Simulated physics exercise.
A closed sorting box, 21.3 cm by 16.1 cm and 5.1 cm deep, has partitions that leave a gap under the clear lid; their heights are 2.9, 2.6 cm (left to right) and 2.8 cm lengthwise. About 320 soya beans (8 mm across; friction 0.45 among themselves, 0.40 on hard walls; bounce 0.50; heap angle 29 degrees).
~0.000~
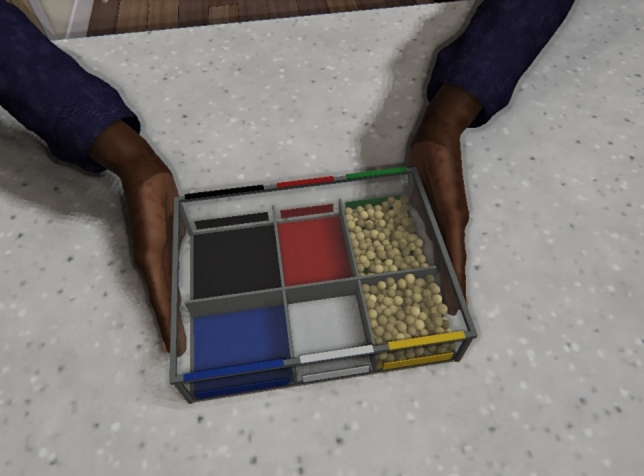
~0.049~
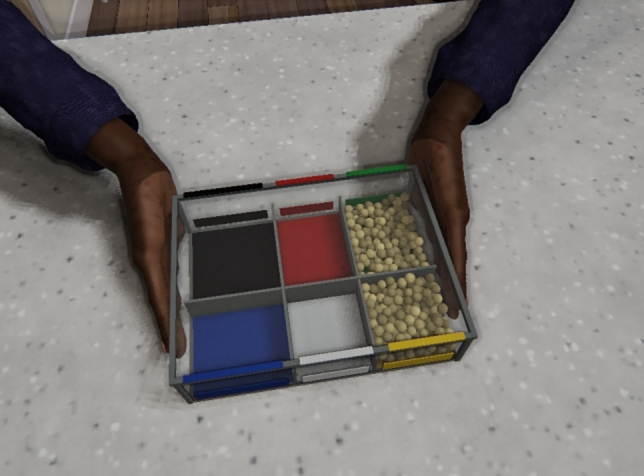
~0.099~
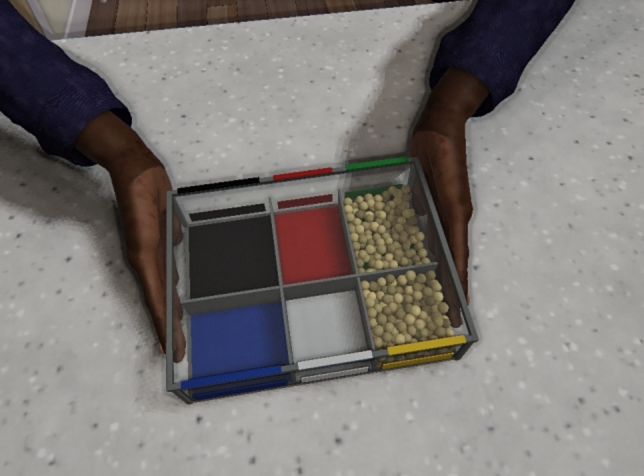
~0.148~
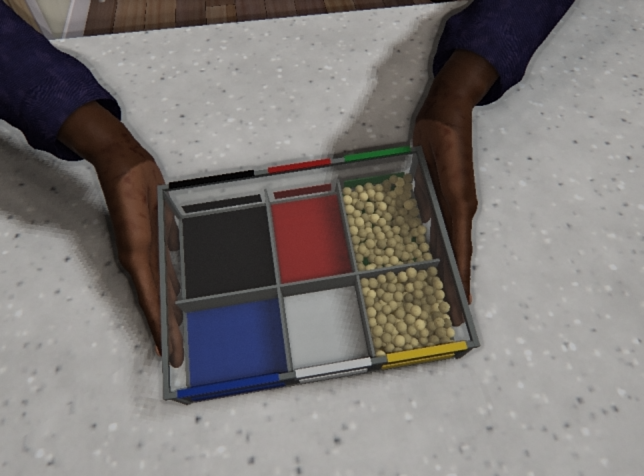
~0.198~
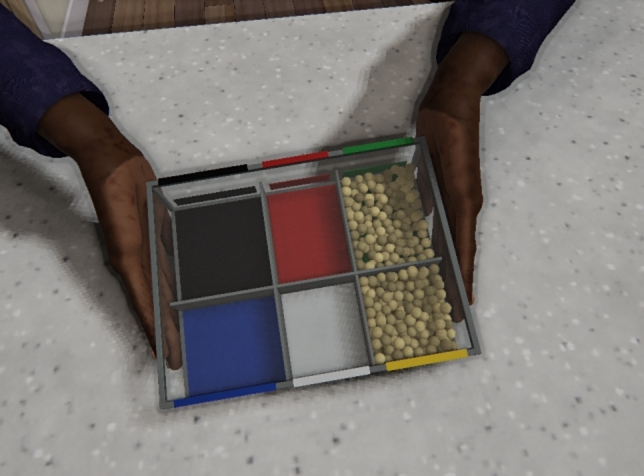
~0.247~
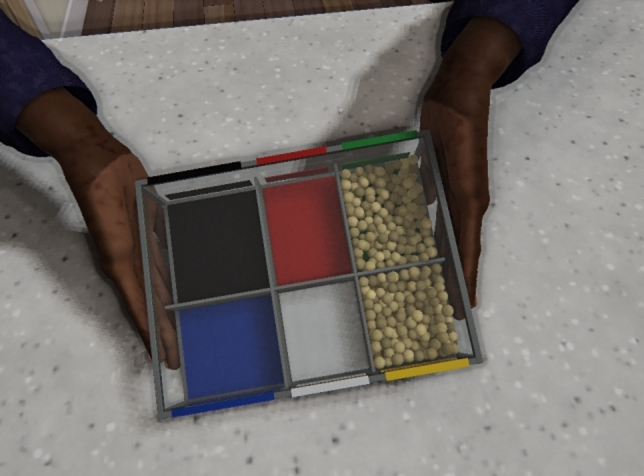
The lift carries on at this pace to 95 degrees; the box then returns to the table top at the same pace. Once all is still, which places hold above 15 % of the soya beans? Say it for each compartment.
Red compartment: No; blue compartment: No; green compartment: No; yellow compartment: Yes; white compartment: Yes; black compartment: No.
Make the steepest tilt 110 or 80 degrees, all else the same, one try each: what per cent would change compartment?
Some 55 and 35 per cent.
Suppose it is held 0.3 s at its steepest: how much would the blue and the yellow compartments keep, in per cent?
Blue 10; yellow 55.
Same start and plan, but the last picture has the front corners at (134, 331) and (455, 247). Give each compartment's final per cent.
Red 30, blue 0, green 25, yellow 5, white 0, black 40.
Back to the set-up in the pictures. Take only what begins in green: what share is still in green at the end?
About 10 per cent.
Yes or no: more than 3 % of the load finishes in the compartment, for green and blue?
Green yes; blue yes.
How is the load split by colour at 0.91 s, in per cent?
Red 0; blue 0; green 20; yellow 65; white 15; black 0.
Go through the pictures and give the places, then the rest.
The first frame shows box tilt 0 degrees, front corners at (176, 378) and (470, 333); green 50 %, yellow 50 %.
The second frame shows box tilt 1 degrees, front corners at (175, 380) and (470, 333).
The third frame shows box tilt 5 degrees, front corners at (173, 385) and (471, 336), lowest corner left front.
The fourth frame shows box tilt 11 degrees, front corners at (170, 393) and (472, 342), lowest corner left front.
The fifth frame shows box tilt 18 degrees, front corners at (166, 402) and (473, 349), lowest corner left front.
The sixth frame shows box tilt 24 degrees, front corners at (164, 412) and (475, 358), lowest corner left front; green 50 %, yellow 50 %. The box's pace is about 130 degrees a second.
After 0.91 s, tilt 94 degrees; green 20 %, yellow 65 %, white 15 %.
Then, at 1.35 s, tilt 40 degrees; blue 10 %, green 5 %, yellow 60 %, white 25 %.
Then, at 1.87 s, tilt 0 degrees; blue 10 %, green 5 %, yellow 60 %, white 25 %.
At rest (2.4 s), red 0 %, blue 10 %, green 5 %, yellow 60 %, white 25 %, black 0 %.
